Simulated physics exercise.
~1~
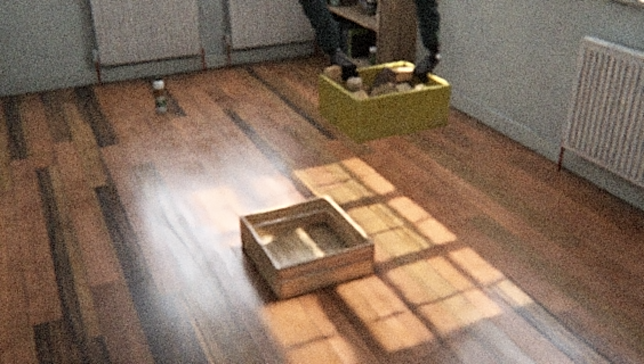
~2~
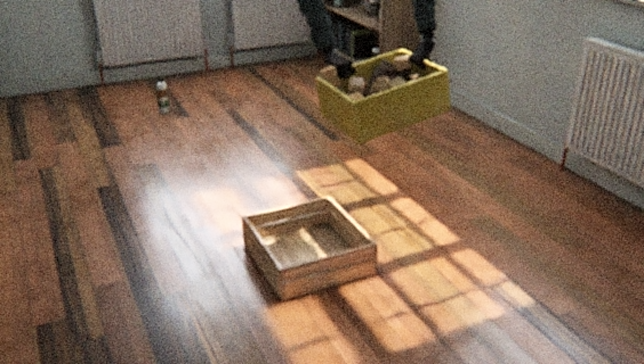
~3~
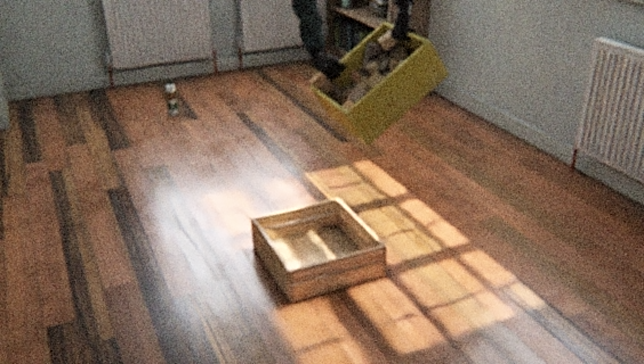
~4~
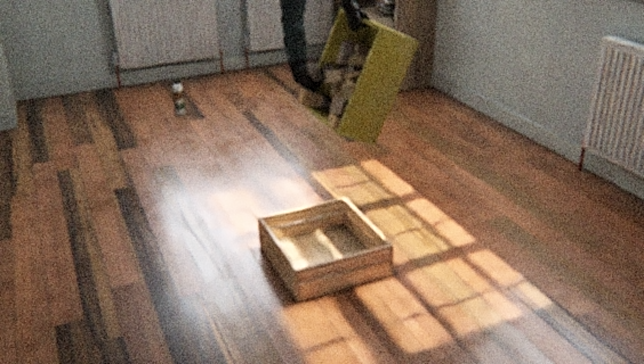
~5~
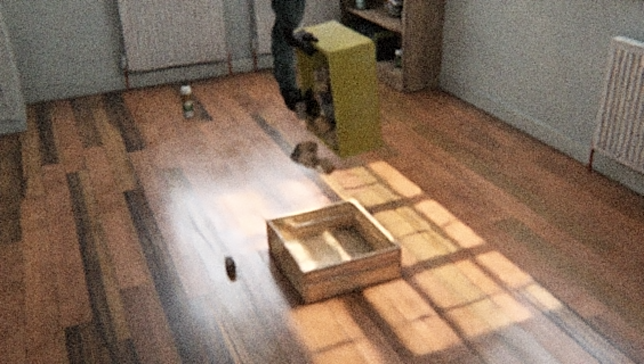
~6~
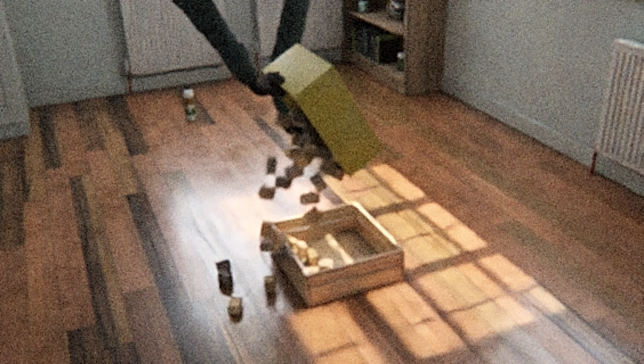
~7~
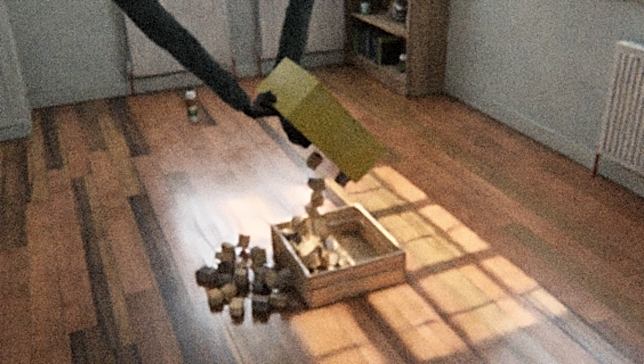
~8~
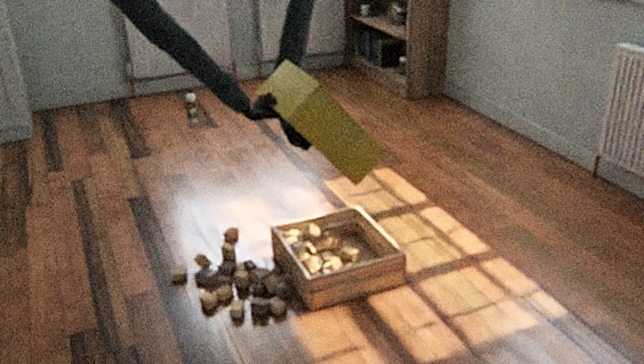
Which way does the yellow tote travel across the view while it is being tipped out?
The yellow tote moves toward the left as the arms tip it over.
